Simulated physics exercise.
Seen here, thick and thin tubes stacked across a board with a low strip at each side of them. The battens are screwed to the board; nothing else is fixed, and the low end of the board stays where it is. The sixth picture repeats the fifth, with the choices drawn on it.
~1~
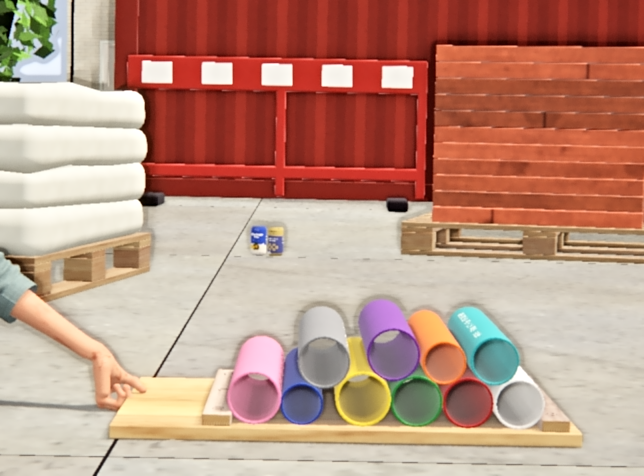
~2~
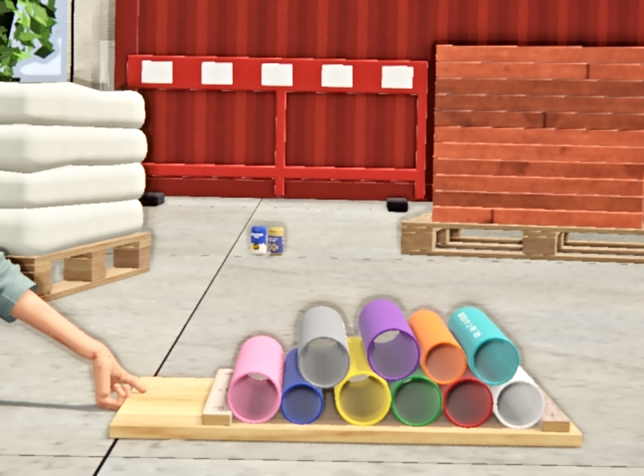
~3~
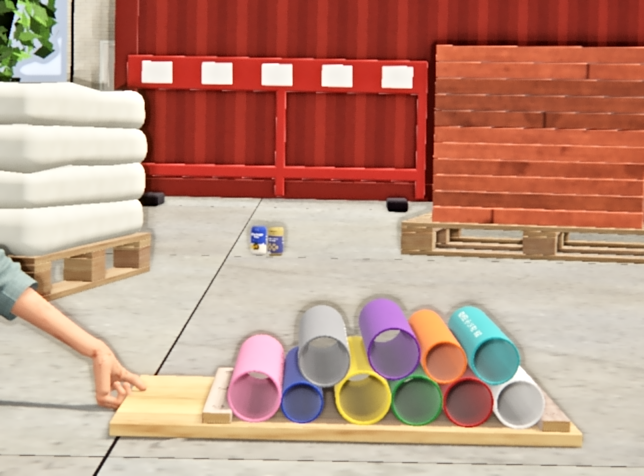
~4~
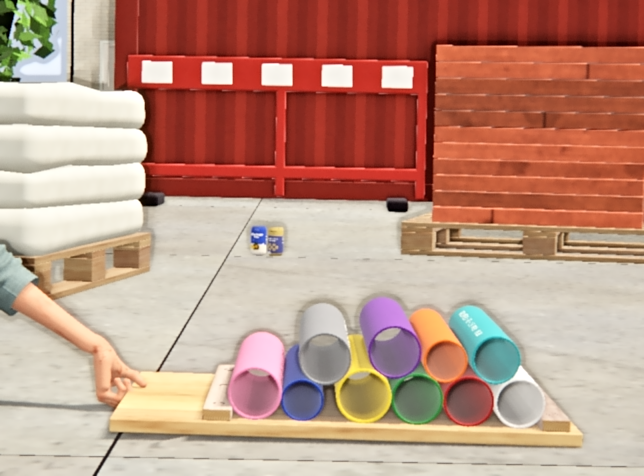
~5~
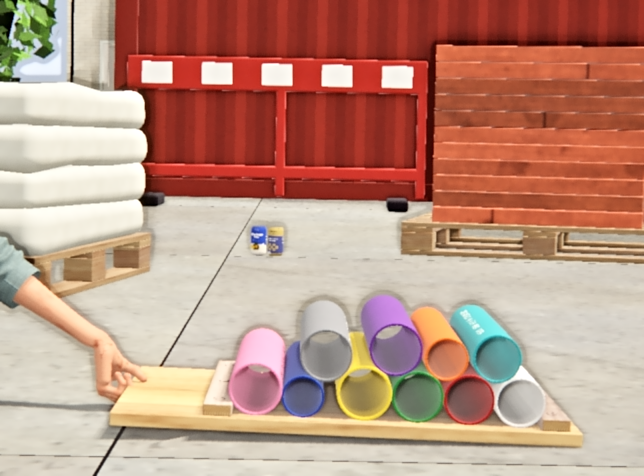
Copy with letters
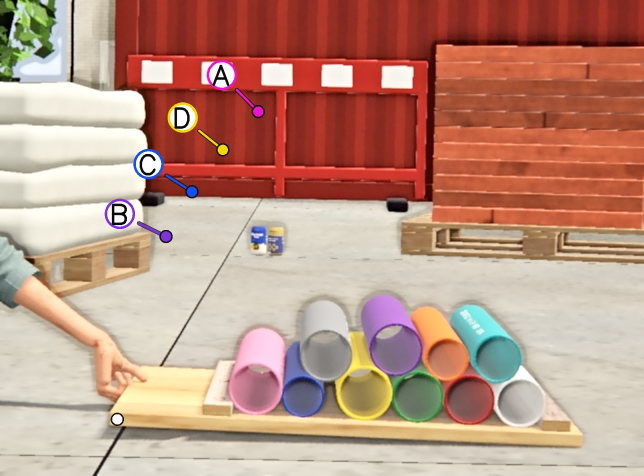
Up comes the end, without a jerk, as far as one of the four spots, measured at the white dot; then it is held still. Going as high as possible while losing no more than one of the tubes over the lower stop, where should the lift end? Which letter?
Stop at B.
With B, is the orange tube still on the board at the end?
Yes, with B.
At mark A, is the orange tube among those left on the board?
No, with A.
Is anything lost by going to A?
At A: Yes.
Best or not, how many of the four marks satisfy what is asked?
One of them.
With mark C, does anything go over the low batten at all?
Yes, at C.
On the marked copy, A at (258, 112); B at (166, 236); C at (192, 192); D at (223, 150); the white dot at (118, 419).
With B. Early on, board at 16°.
Further on, board at 25°.
At the end, board at 25°, none over the low batten.
As for the rest, A ten over the low batten; C eight over the low batten; D ten over the low batten.
